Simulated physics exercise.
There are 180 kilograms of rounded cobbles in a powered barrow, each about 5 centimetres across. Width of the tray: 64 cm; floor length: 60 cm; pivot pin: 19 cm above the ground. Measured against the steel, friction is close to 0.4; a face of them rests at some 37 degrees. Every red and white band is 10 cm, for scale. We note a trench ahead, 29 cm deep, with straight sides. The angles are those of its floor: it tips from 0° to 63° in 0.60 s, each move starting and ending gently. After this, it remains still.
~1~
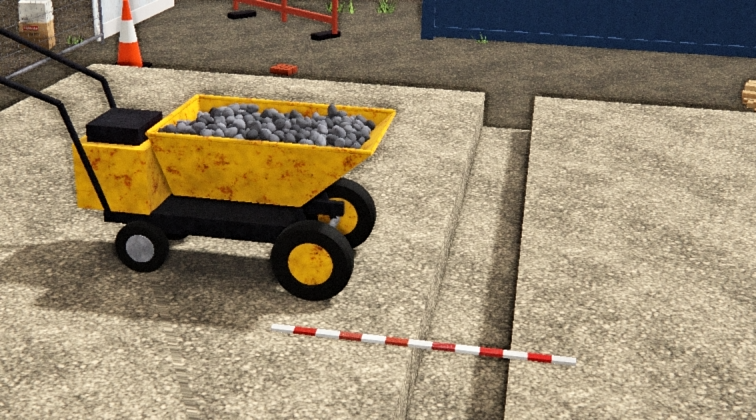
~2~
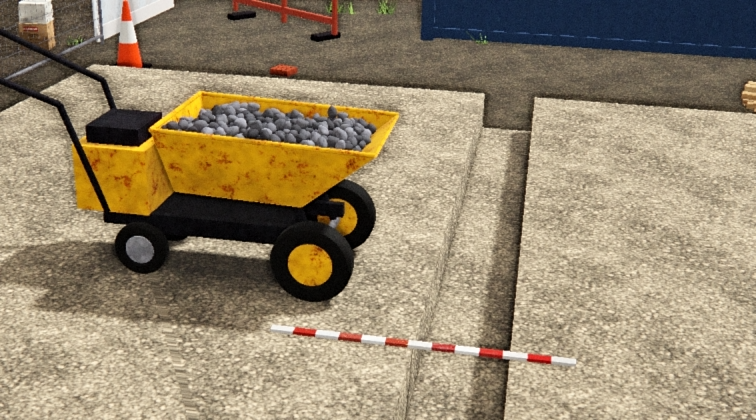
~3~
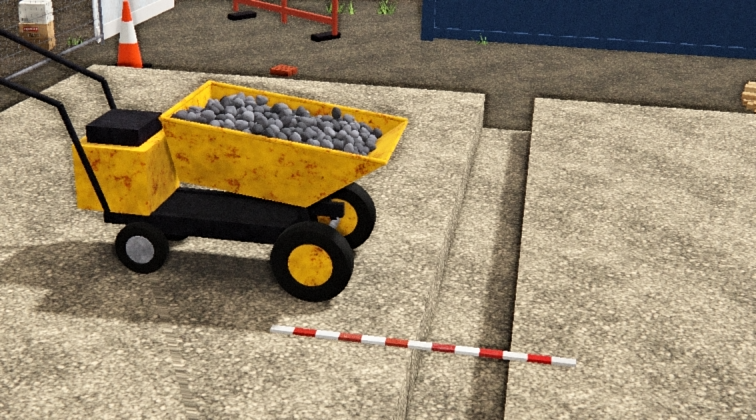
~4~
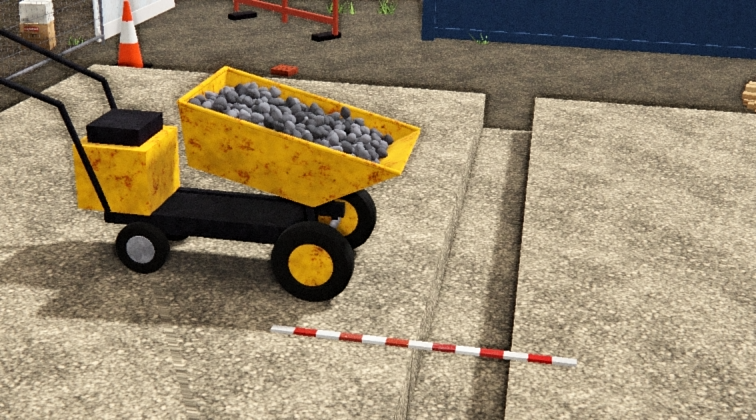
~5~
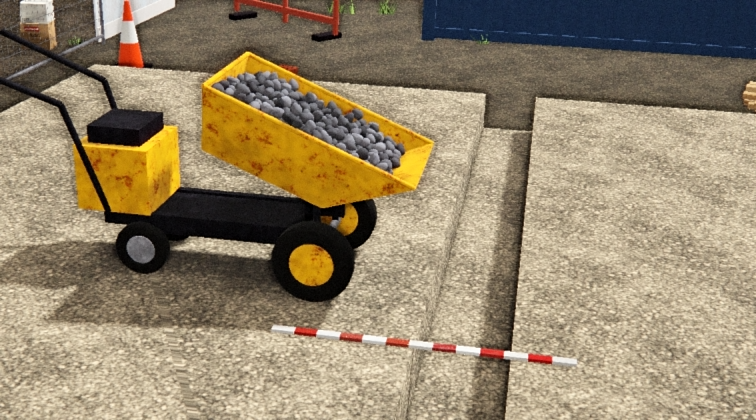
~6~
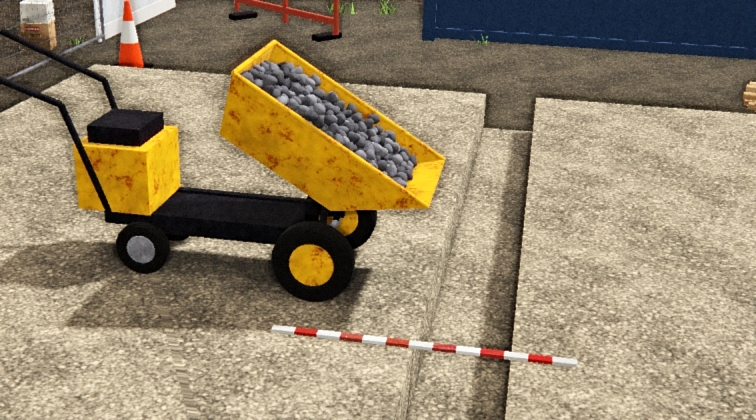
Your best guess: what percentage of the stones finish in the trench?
My guess is about 62 per cent.
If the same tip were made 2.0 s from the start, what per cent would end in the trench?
I'd put it at some 85 in a hundred.
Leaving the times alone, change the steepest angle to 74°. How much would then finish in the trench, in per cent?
Near 70 per cent then.
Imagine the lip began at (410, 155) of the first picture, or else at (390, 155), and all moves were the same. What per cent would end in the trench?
First place roughly 30%, second roughly 45%.
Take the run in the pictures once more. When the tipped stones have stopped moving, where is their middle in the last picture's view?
Roughly (501, 319), I'd say.
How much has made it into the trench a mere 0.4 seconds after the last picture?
About 20 per cent by then.
Then, 0.1 s after the last picture the floor is at 53°, 100 % in the tray; the foremost stones are at (440, 220).
Then, 0.4 s after the last picture the floor is at 63°, 79 % in the tray, 21 % in the trench, 1 % past the trench; the foremost stones are at (523, 282).
Then, 0.7 s after the last picture the floor is at 63°, 20 % in the tray, 43 % in the trench, 37 % past the trench; the foremost stones are at (684, 306).
Then, 2.7 s after the last picture the floor is at 63°, 0 % in the tray, 62 % in the trench, 38 % past the trench; the foremost stones are past the picture's edge.
